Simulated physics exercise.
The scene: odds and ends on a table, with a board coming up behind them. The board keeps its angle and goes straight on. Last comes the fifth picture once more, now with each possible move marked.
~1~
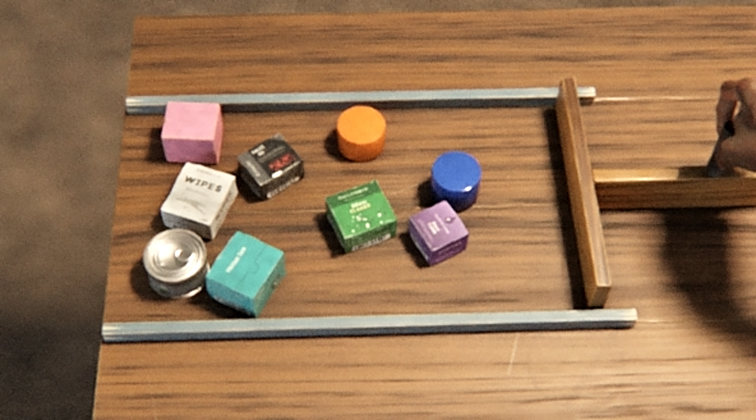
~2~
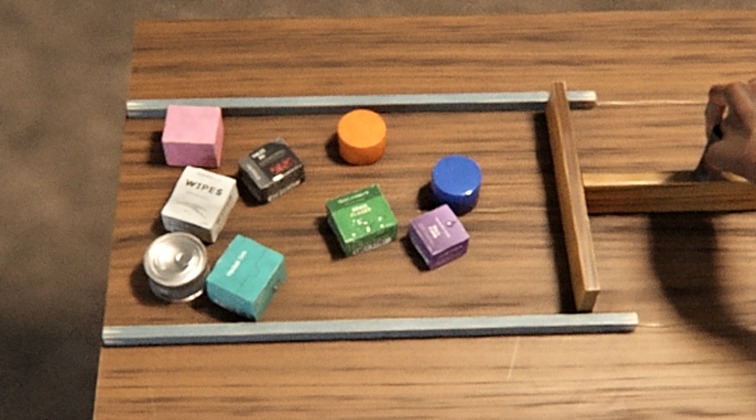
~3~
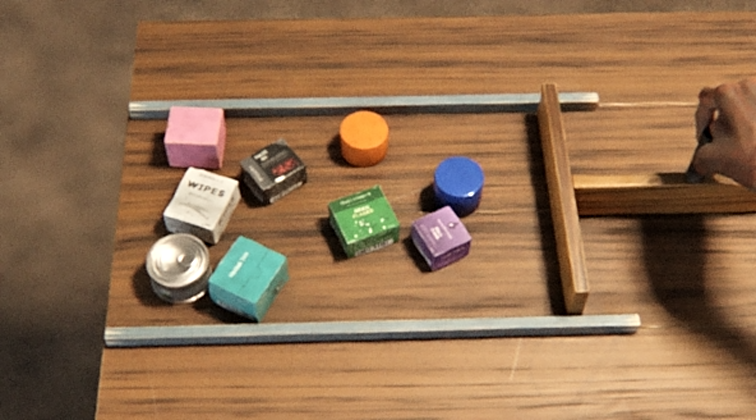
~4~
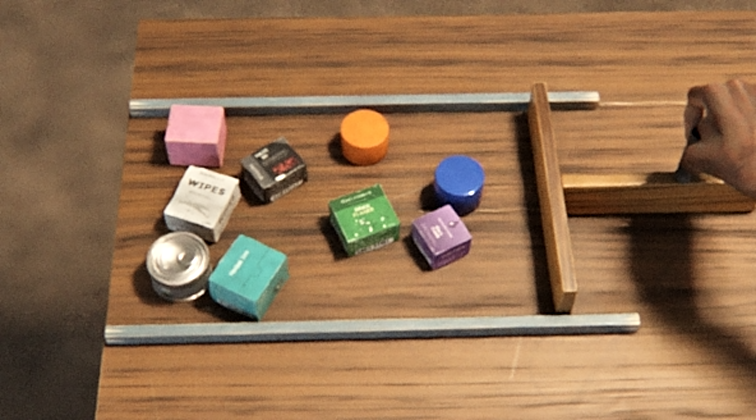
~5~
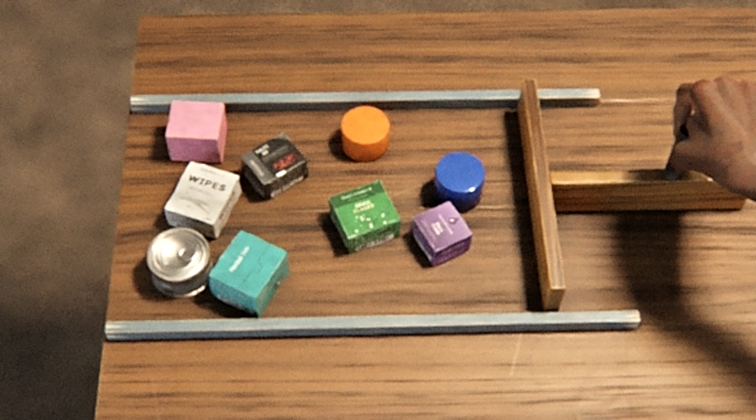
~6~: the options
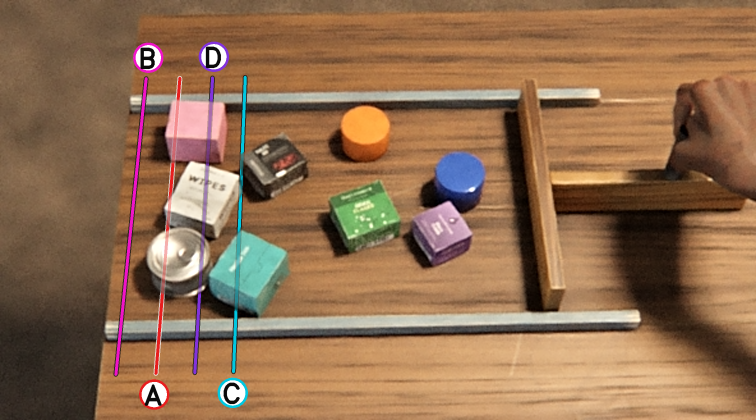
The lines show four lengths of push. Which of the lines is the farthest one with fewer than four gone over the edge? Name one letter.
Stop at D.
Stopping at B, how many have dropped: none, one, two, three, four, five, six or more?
Six or more.
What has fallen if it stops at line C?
The white box goes over.
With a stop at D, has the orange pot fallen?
No.
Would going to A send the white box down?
By then, yes.
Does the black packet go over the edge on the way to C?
By then, no.
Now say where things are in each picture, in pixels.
In the first picture, board (585, 175); green packet (361, 217); black packet (270, 168).
In the second picture, board (575, 179); turquoise packet (248, 278).
In the third picture, board (566, 181); orange pot (364, 140).
In the fourth picture, board (554, 180); grey tin (180, 268).
In the fifth picture, board (543, 177); white box (203, 201); green packet (365, 217); black packet (274, 167).
On the marked copy, A at (169, 213); B at (132, 214); C at (240, 212); D at (204, 213).
Taking D. A third of the way, board (423, 179); green packet (339, 218); purple box (393, 228).
Two thirds of the way, board (300, 181); white box (160, 199); grey tin (175, 267).
When it is over, board (206, 183); pink block over the edge; white box over the edge; two fallen.
As for the rest, A drops five; B drops nine; C is within the limit but short.
